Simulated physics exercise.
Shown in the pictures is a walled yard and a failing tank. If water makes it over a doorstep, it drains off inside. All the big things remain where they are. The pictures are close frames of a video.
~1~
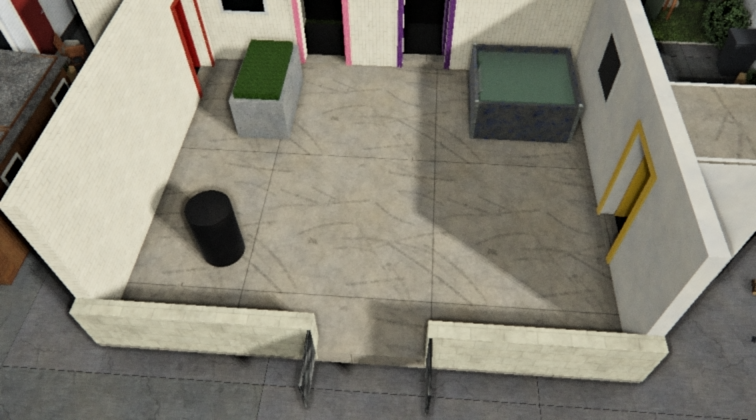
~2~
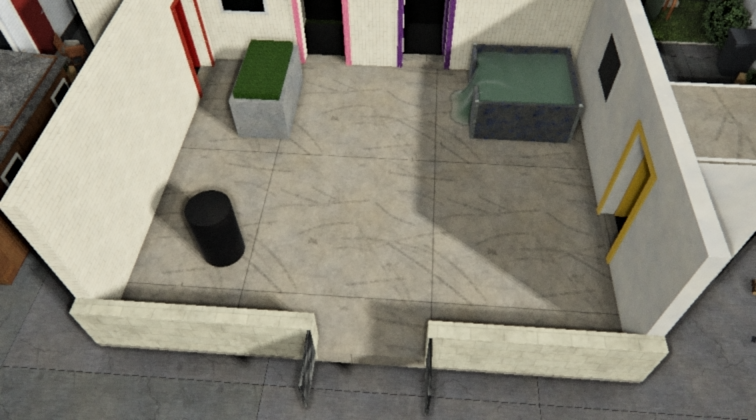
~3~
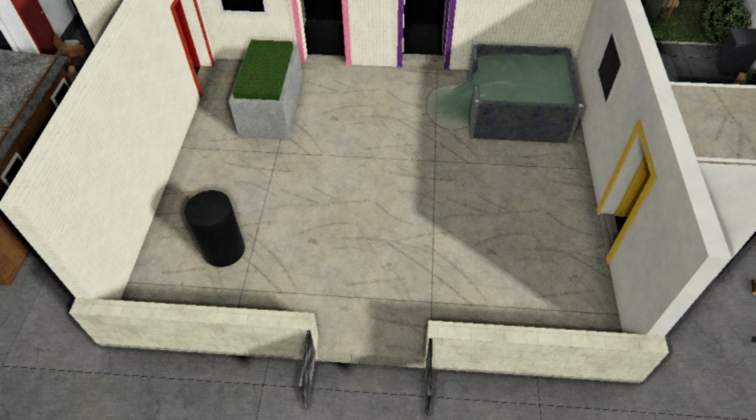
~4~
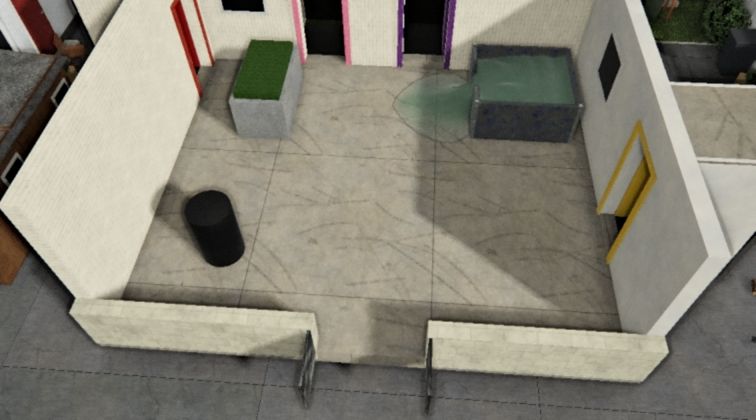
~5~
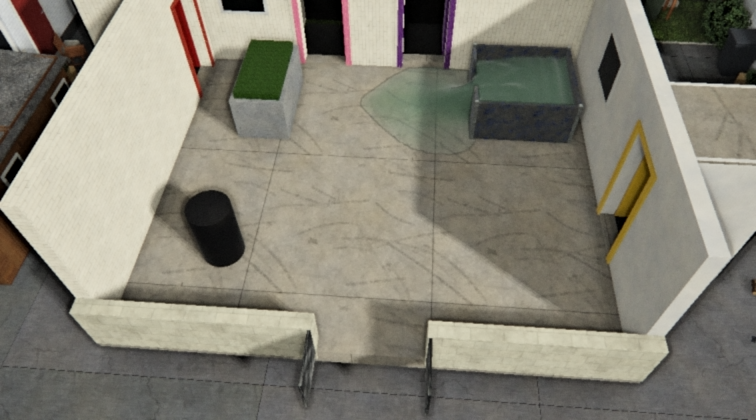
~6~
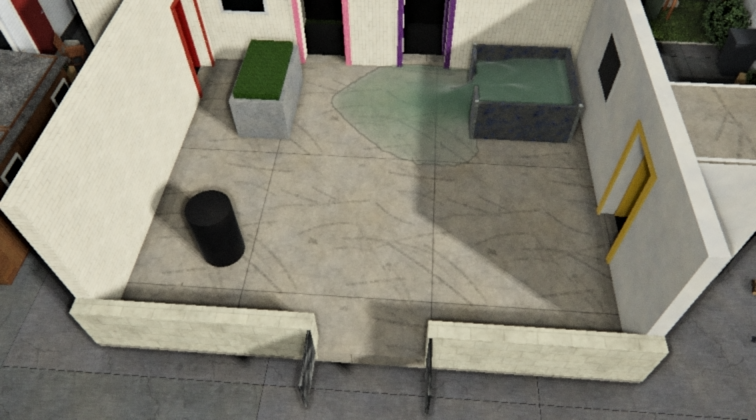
Water in a dark tank pours out its left side and spreads leftward across the yard.
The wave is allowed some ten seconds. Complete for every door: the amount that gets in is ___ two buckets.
Yellow door: At most; red door: More than; purple door: At most; pink door: More than.
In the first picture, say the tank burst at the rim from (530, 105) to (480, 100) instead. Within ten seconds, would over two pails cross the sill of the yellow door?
As far as I can tell, the yellow door breaks the threshold.
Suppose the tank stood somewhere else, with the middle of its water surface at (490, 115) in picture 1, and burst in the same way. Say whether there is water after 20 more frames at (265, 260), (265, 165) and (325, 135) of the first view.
Points in order: Inundated; inundated; inundated.
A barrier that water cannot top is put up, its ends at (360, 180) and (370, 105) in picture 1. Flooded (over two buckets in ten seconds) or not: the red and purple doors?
In short: Red door is over, purple door is under.
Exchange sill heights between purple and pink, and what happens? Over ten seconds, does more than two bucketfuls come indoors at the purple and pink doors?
Result - purple door: Clears the threshold; pink door: Misses the threshold.
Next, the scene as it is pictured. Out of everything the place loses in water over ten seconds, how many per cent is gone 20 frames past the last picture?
Approximately 30 in a hundred, I think.
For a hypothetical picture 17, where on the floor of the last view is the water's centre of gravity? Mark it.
At about (436, 112).
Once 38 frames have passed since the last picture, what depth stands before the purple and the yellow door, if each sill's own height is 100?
Roughly 30 and 0 %.
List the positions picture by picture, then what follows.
In the first picture, still water in the water tank at (524, 77).
In the second picture, the front is at (460, 92), out from the gap at (473, 97).
In the third picture, water pours out at (473, 98) and has run to (430, 112).
In the fourth picture, water pours out at (473, 98) and has run to (398, 108).
In the fifth picture, water pours out at (473, 98) and has run to (366, 99).
In the sixth picture, the front is at (338, 98), out from the gap at (473, 98).
A moment on, water covers 25 % of the floor; the yellow door not reached, the red door not reached, the purple door wet at the sill, nothing in, the pink door wet at the sill, nothing in.
Next, water covers 40 % of the floor; the yellow door not reached, the red door under two buckets in, the purple door under two buckets in, the pink door under two buckets in.
Then, water covers 45 % of the floor; the yellow door not reached, the red door far over two buckets in, the purple door under two buckets in, the pink door over two buckets in.
Later, water covers 65 % of the floor; the yellow door not reached, the red door far over two buckets in, the purple door under two buckets in, the pink door over two buckets in.
In the end, water covers 80 % of the floor; the yellow door not reached, the red door far over two buckets in, the purple door under two buckets in, the pink door far over two buckets in.
